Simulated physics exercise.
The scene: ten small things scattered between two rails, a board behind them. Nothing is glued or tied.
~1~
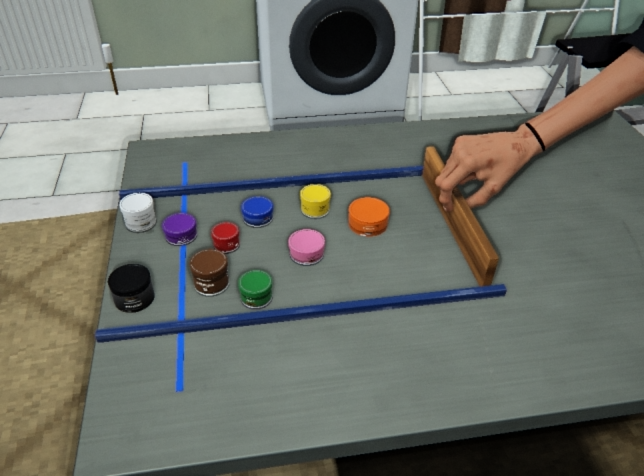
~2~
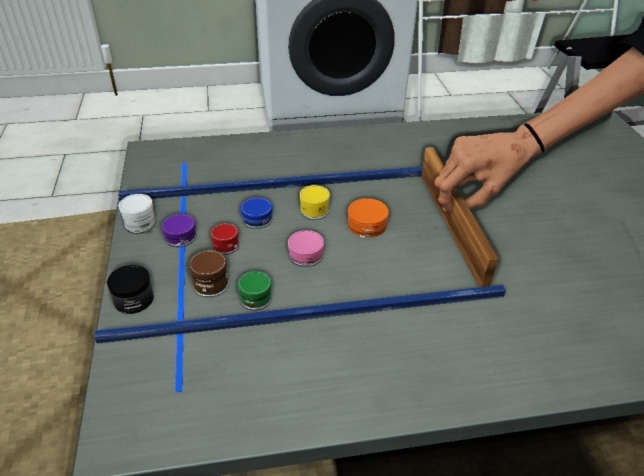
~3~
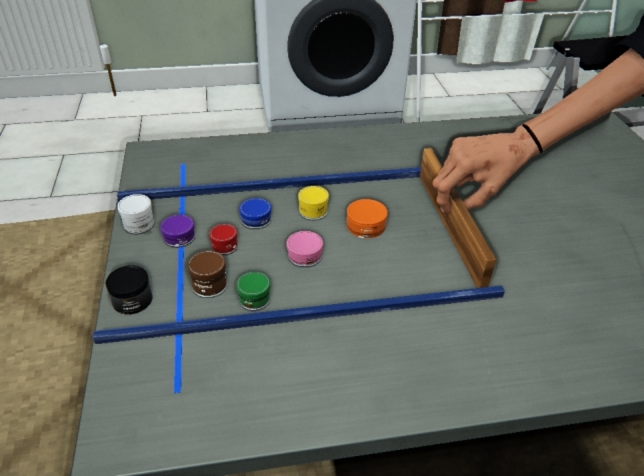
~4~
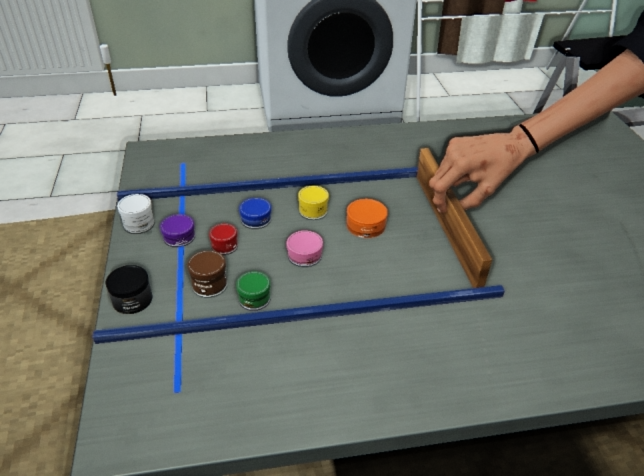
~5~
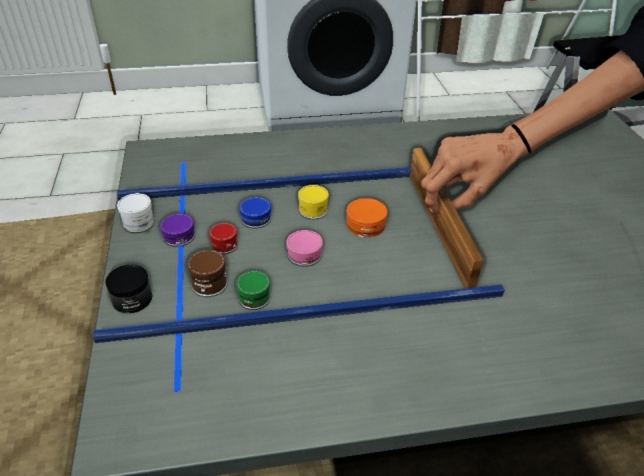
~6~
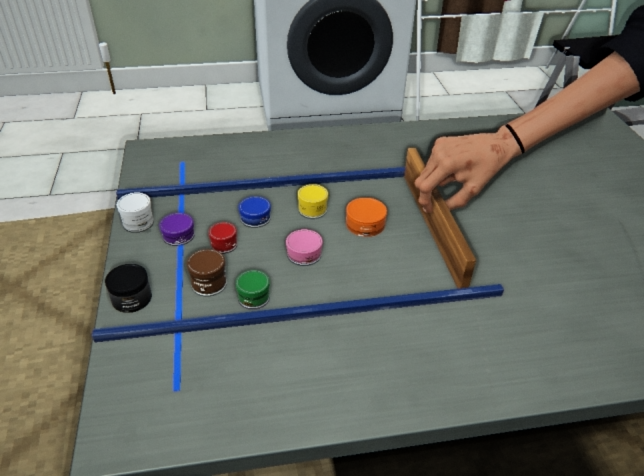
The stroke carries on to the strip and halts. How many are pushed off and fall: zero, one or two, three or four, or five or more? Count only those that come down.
The number that fall off is one or two.
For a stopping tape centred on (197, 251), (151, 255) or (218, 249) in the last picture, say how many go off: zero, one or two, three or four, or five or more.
For each place: None at all; three to four; none at all.
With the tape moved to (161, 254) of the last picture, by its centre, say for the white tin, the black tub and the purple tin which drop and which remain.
The white tin comes down, the black tub comes down, the purple tin comes down.
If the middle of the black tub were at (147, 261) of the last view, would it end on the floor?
The black tub survives.
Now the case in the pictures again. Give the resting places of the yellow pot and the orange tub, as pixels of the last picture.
The yellow pot at (165, 208), the orange tub at (159, 236).
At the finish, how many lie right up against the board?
4 of them.
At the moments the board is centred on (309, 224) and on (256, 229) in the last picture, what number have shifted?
At the one place 3, at the other 6.
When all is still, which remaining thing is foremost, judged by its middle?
That is the black tub.
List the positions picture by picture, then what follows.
The first picture shows white tin (139, 213); black tub (132, 289); purple tin (180, 230); board (455, 211); tape (183, 253).
The second picture shows black tub (131, 289); yellow pot (315, 203).
The third picture shows purple tin (178, 231); green pot (254, 291).
The fourth picture shows white tin (137, 214); board (449, 213).
The fifth picture shows black tub (130, 289); brown tin (208, 273).
The sixth picture shows white tin (136, 213); black tub (129, 288); purple tin (178, 229); board (435, 213); tape (180, 252).
Soon after, none off yet; white tin at rest near (136, 213); black tub at rest near (129, 288); purple tin at rest near (178, 229).
Then, none off yet; white tin at rest near (136, 213); black tub at rest near (129, 288); purple tin moved about its own width near (151, 237).
At rest, the number that fall off is one or two; fallen, white tin.
